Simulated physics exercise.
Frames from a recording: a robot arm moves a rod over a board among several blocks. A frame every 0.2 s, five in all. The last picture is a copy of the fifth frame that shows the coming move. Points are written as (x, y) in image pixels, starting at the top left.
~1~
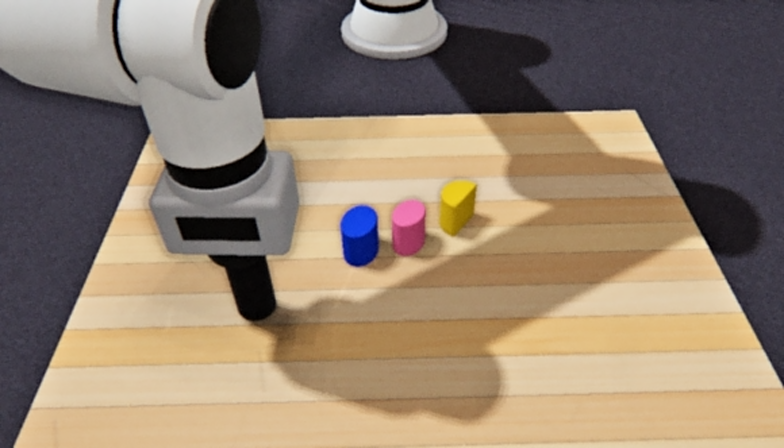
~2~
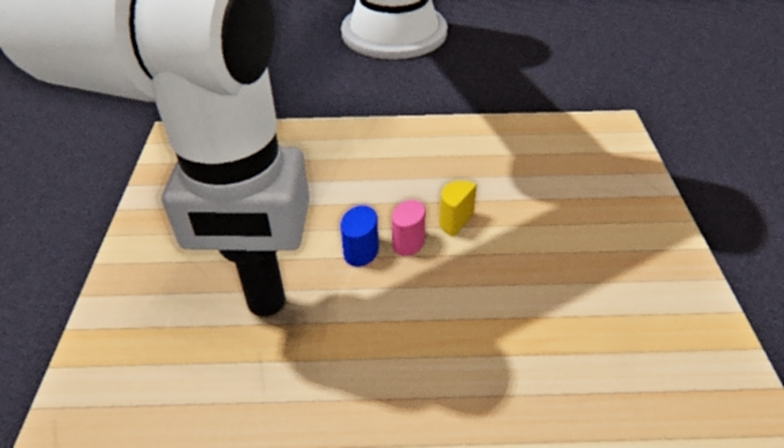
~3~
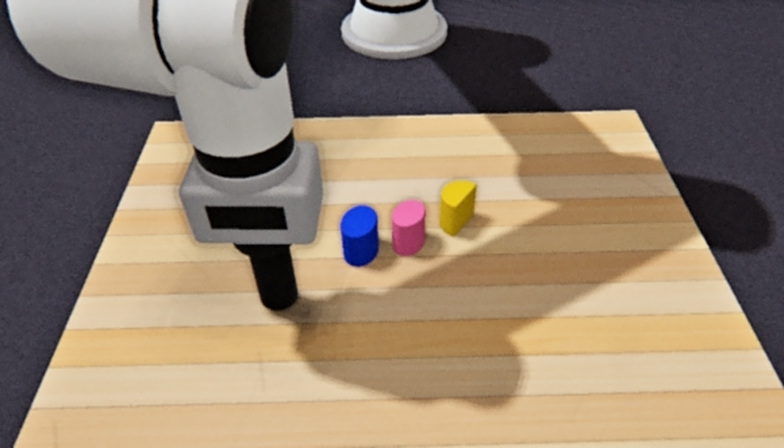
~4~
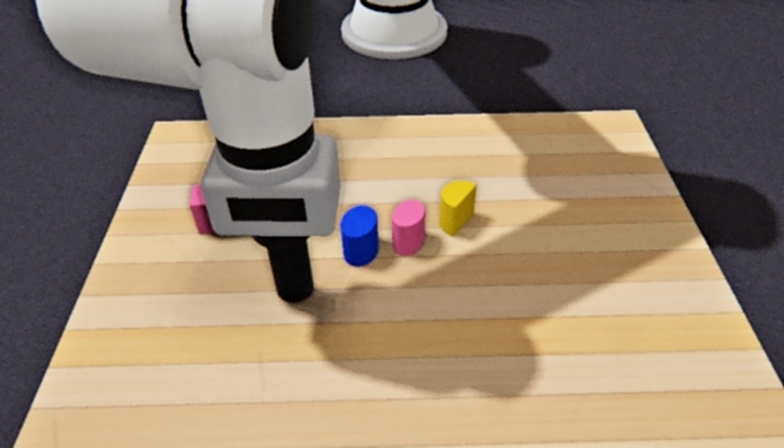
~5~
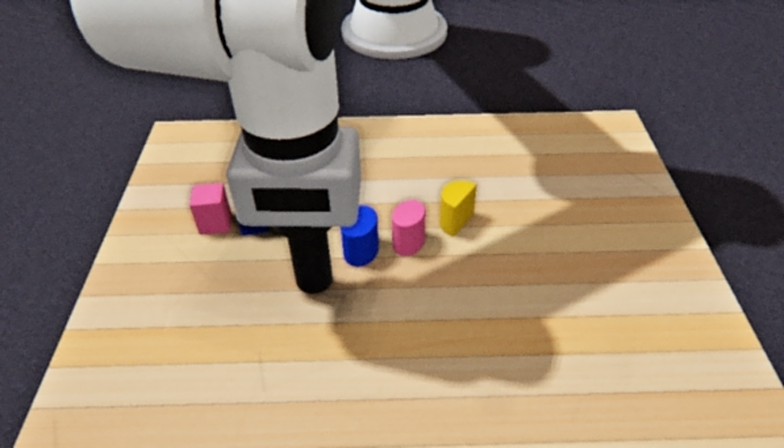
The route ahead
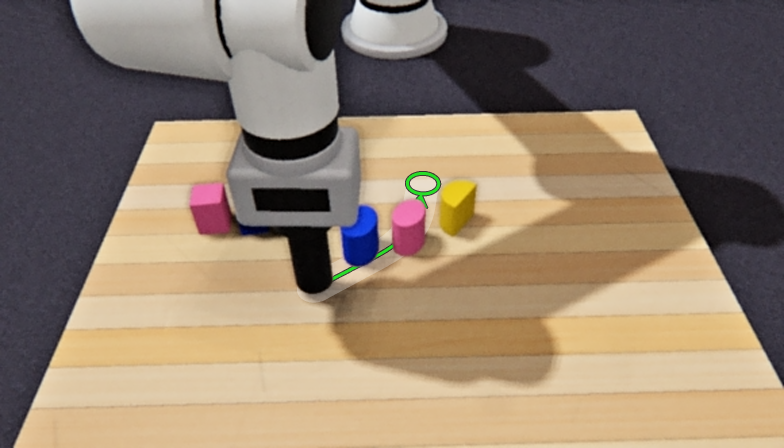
A robot arm slowly moved its black rod rightward and slightly away across a striped wooden board, nearing the blue block beside the pink and yellow ones, while a pink block came into view behind it.
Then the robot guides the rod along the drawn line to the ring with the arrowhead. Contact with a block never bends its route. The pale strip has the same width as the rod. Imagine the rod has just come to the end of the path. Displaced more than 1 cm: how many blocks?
My forecast: 3 or more.
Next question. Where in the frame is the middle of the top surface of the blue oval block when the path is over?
Final place: (386, 171).
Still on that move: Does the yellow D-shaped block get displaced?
I believe so.
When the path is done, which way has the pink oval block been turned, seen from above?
Watching from overhead, you'd notice the pink oval block rotating clockwise.
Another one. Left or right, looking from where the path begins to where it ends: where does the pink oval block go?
Over to the right.
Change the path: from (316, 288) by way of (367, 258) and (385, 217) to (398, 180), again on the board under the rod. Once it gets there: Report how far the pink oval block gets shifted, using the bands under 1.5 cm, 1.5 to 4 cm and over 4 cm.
Below 1.5 cm.
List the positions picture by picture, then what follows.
Rod tip (257, 306); block tops, blue oval block (359, 220); pink oval block (409, 212); yellow D-shaped block (457, 191), in the first picture.
Rod (267, 302); blocks unchanged, in the second picture.
Rod (279, 296); blocks unchanged, in the third picture.
Rod (295, 289); blocks unchanged, in the fourth picture.
Rod (314, 280); blue oval block (359, 220); pink oval block (409, 212); yellow D-shaped block (457, 191), in the fifth picture.
Path on the board, from (316, 288) via (373, 258) and (413, 223), ending at (423, 183).
What follows on the original path. One third of the way, rod (373, 250); blue oval block (378, 200), turned 45° anticlockwise.
Two thirds of the way, rod (414, 215); blue oval block (388, 178); pink oval block (451, 188), turned 45° clockwise; yellow D-shaped block (486, 181).
At the end, rod (423, 176); blue oval block (386, 171), turned 185° anticlockwise; pink oval block (456, 182), turned 85° clockwise; yellow D-shaped block (491, 182).
